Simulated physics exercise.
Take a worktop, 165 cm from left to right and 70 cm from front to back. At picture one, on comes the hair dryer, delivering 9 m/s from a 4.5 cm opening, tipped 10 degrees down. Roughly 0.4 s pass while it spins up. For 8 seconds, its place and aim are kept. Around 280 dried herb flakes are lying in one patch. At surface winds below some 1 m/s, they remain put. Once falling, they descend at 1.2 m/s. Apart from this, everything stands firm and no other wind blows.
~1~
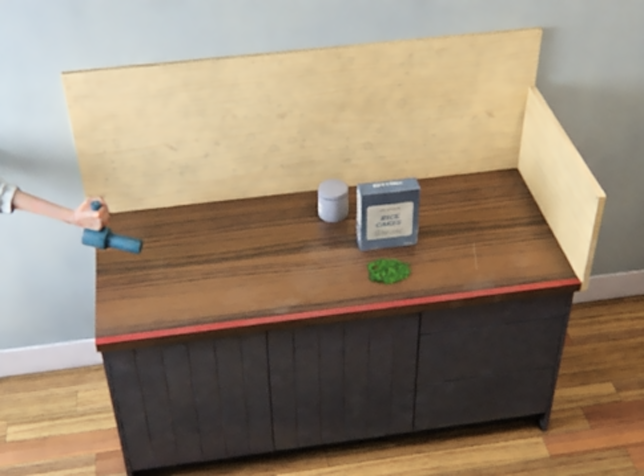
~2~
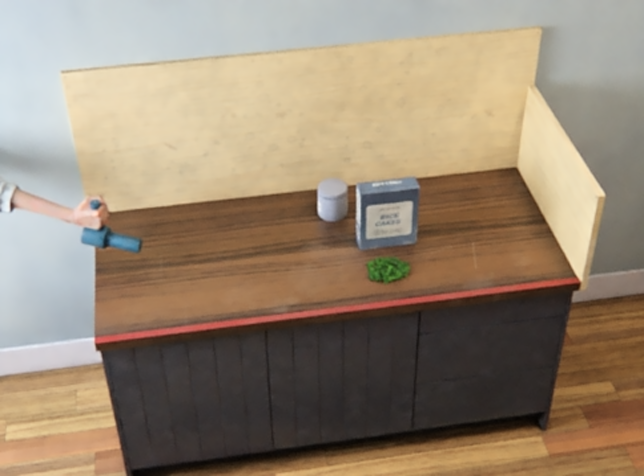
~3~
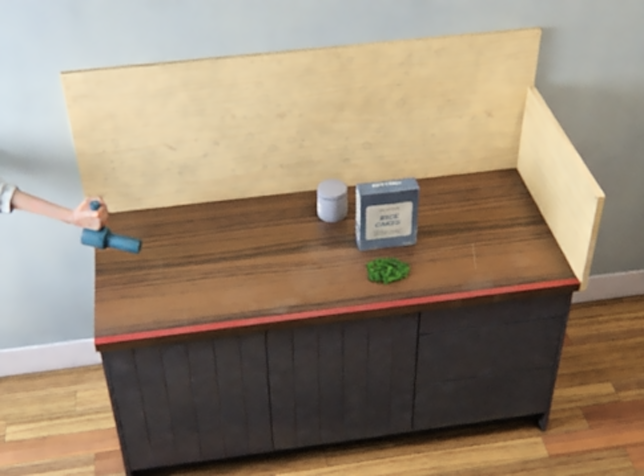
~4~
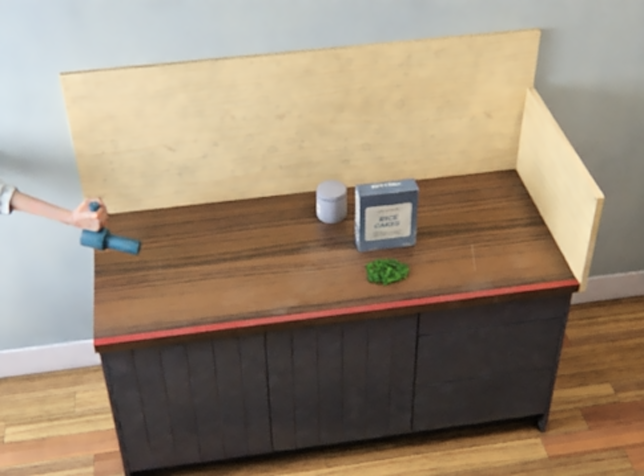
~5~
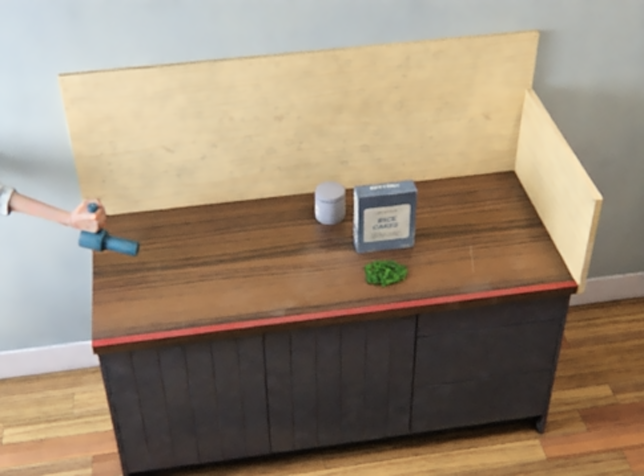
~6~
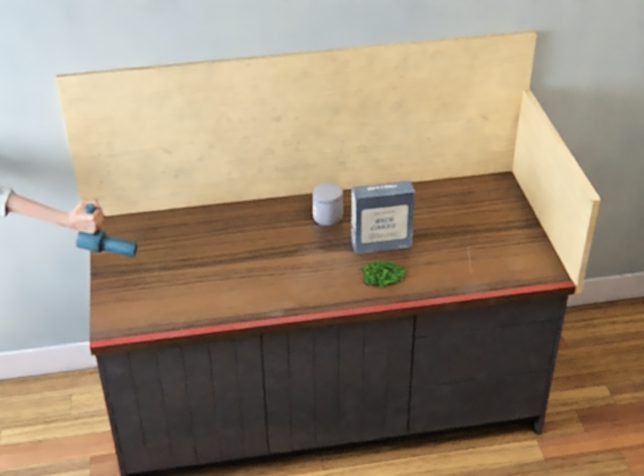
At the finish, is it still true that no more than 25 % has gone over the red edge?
No, more than that has gone.
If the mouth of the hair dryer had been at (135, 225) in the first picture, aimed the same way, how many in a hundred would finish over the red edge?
Some 70 %.
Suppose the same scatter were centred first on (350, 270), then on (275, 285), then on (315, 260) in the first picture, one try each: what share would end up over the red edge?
Going through the three spots in order, you'd get 60 percent, 80 percent and 5 percent.
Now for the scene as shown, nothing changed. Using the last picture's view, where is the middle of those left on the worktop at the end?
Roughly at (559, 265).
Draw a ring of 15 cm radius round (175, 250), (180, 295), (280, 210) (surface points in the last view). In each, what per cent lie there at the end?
Estimates in listed order: 0 %; 0 %; 0 %.
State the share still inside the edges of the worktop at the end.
Close to 40 in a hundred are still there.
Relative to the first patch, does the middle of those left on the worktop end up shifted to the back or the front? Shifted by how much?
The middle sits nearer the nearer side now, some 5 cm away from where it began.
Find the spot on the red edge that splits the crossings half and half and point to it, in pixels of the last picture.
I'd point to somewhere near (533, 292).
Then, 1.2 s after the last picture the count stands so, 50 % are over the red edge; the middle of those still in play is near (560, 267).
Then, 2.2 s after the last picture the count stands so, 51 % are over the red edge; the middle of those still in play is near (559, 265).
Then, 4.0 s after the last picture the count stands so, 55 % are over the red edge; the middle of those still in play is near (559, 265).
Then, 7.6 s after the last picture, at the end, 57 % are over the red edge; the middle of those still in play is near (559, 265).
